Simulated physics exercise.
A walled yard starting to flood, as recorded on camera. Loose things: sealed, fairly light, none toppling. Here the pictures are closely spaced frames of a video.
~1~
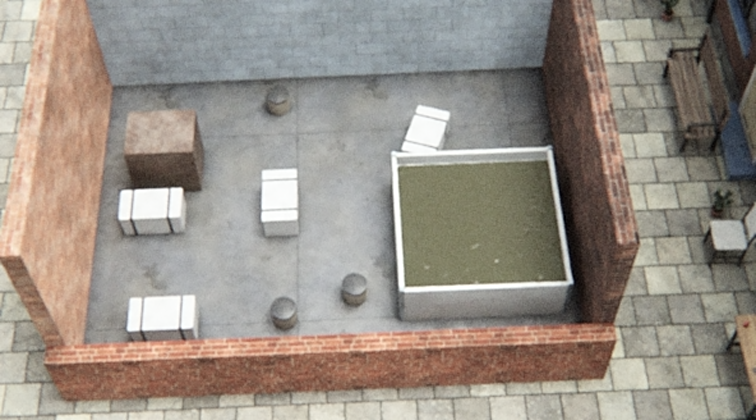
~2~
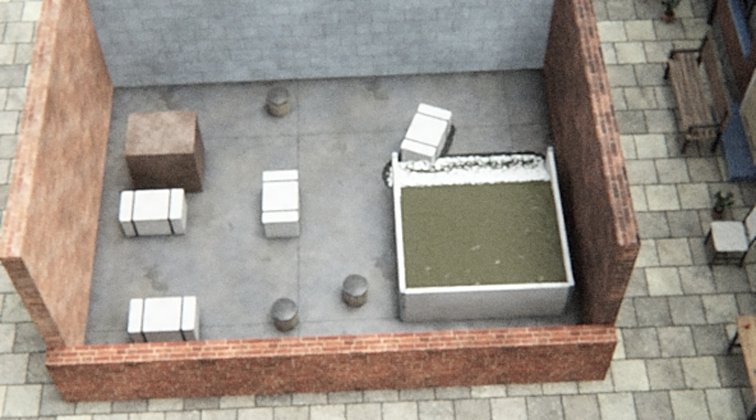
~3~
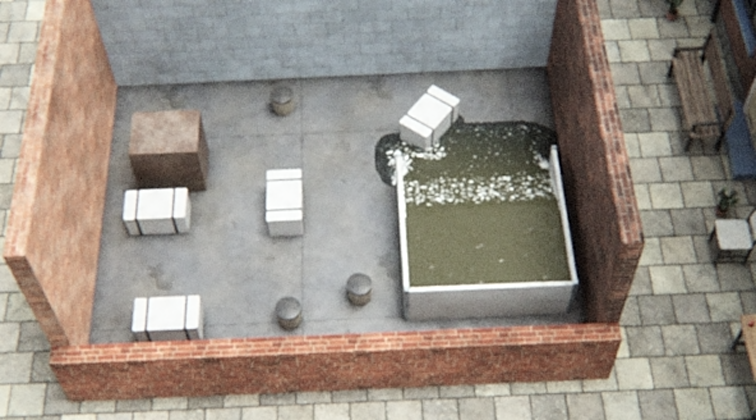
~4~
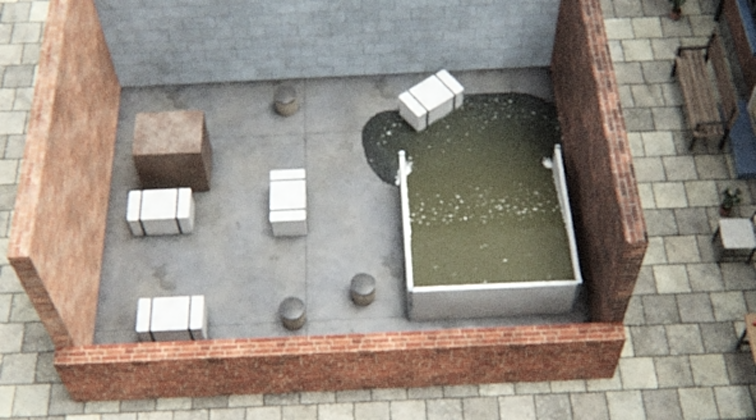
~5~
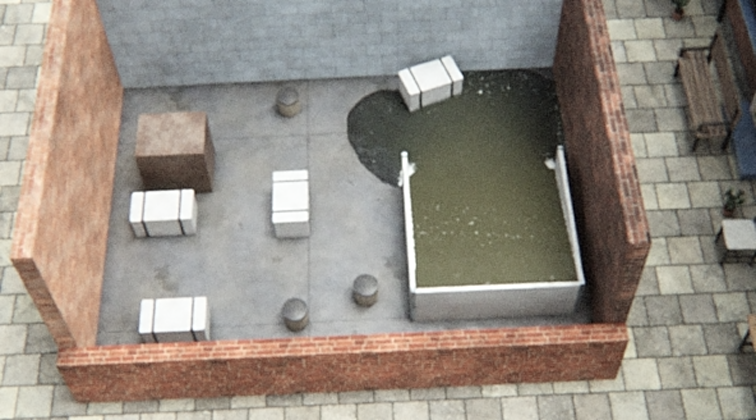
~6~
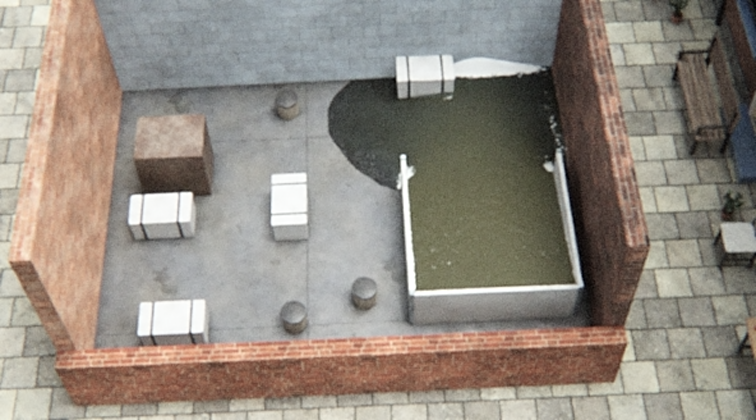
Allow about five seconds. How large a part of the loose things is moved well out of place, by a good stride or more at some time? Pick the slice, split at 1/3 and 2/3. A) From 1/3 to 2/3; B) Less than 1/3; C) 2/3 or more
The answer is A.
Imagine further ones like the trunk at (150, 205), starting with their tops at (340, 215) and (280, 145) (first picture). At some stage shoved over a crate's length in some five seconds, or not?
As listed: No, moved that far.
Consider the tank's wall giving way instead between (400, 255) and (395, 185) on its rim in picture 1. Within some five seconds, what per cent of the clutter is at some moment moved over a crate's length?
Near 60 in a hundred.
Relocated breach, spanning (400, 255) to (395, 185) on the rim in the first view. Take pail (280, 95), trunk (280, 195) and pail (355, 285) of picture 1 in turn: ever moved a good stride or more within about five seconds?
First stays short of it, second covers that distance, third covers that distance.
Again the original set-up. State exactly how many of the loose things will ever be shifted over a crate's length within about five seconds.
4.
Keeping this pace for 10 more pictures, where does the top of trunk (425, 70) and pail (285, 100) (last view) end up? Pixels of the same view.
Close to (338, 65) and (239, 124).
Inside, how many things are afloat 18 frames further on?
Count: 2.
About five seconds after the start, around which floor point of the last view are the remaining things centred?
In the last view, somewhere about (224, 294).
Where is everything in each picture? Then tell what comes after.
The first frame shows a trunk at (426, 131) rests on the ground; a trunk at (151, 204), on the bottom; 0 of 7 have shifted.
The second frame shows a trunk at (427, 129), on the bottom, close to its start; a trunk at (152, 205), on the bottom; 0 of 7 have shifted.
The third frame shows a trunk at (430, 111) rests on the ground, a stride from its start; a trunk at (156, 204), on the bottom; 1 of 7 have shifted.
The fourth frame shows a trunk at (431, 93), on the bottom, a stride from its start; a trunk at (159, 204), on the bottom; 1 of 7 have shifted.
The fifth frame shows a trunk at (431, 75), on the bottom, a stride from its start; a trunk at (162, 205) rests on the ground; 1 of 7 have shifted.
The sixth frame shows a trunk at (425, 68), on the bottom, a stride from its start; a trunk at (161, 208), on the bottom; 1 of 7 have shifted.
A moment on, 1 of 7 are well off their spots; 1 afloat.
Next, 2 of 7 are well off their spots; 1 afloat.
Later, 2 of 7 are well off their spots; 2 afloat.
In the end, 4 of 7 are well off their spots, and 4 have been at some point; 4 afloat.
